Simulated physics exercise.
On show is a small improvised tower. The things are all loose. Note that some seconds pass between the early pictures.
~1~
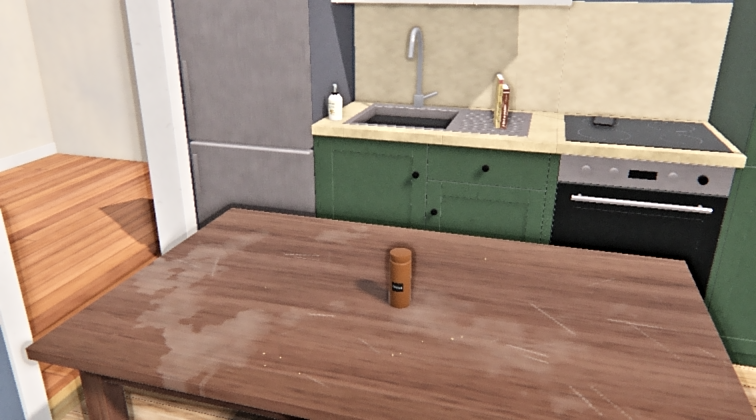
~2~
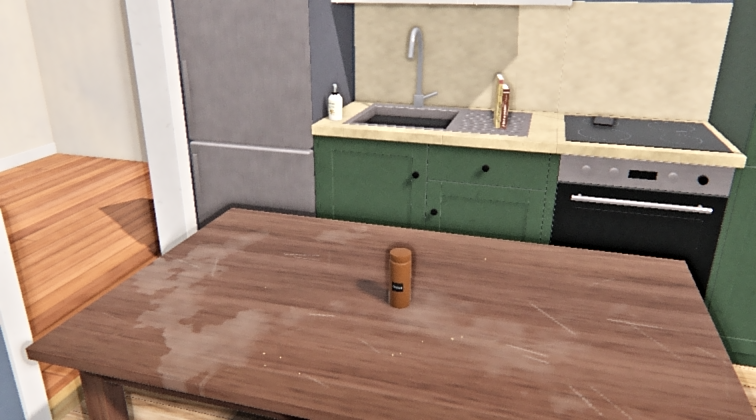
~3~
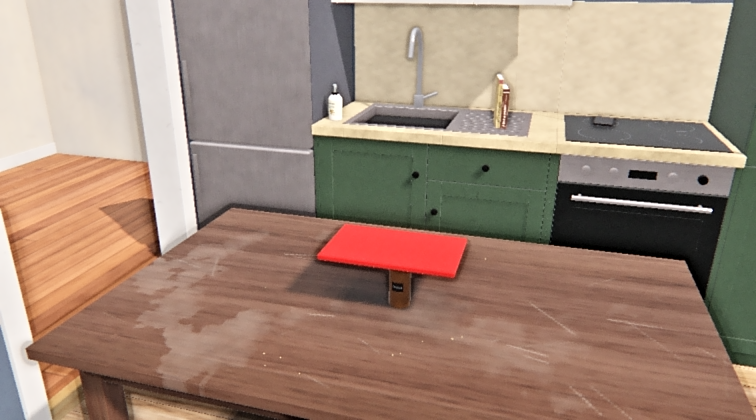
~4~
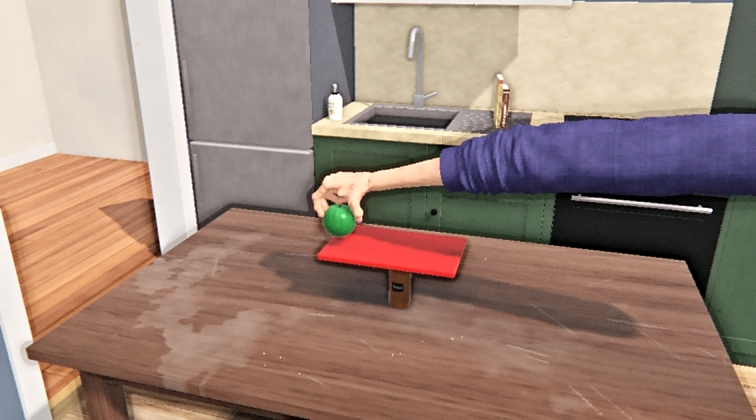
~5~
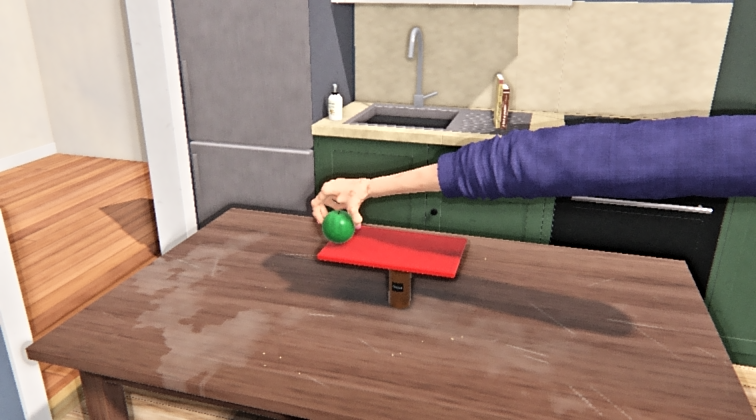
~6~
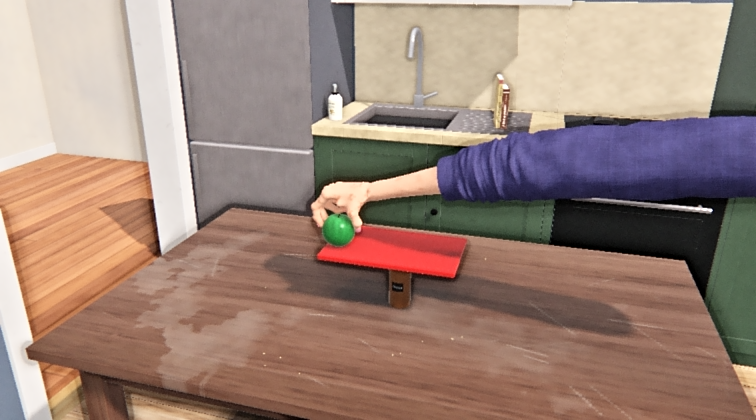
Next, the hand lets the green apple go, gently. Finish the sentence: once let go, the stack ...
Once let go, the stack falls apart.
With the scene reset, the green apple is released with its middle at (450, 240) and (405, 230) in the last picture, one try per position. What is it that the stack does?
First, it gives way; second, it holds.
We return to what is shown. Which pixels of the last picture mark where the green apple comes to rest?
I'd say around (325, 287) in the last view.
Then, 0.40 s on from there, green apple now fallen; red lid turned 68° from how it was put.
Then, 0.90 s on from there, red lid and brown shaker now fallen.
In the end, fallen, red lid, green apple and brown shaker. At the end, from the last picture's camera, green apple near (325, 287). The stack comes apart.
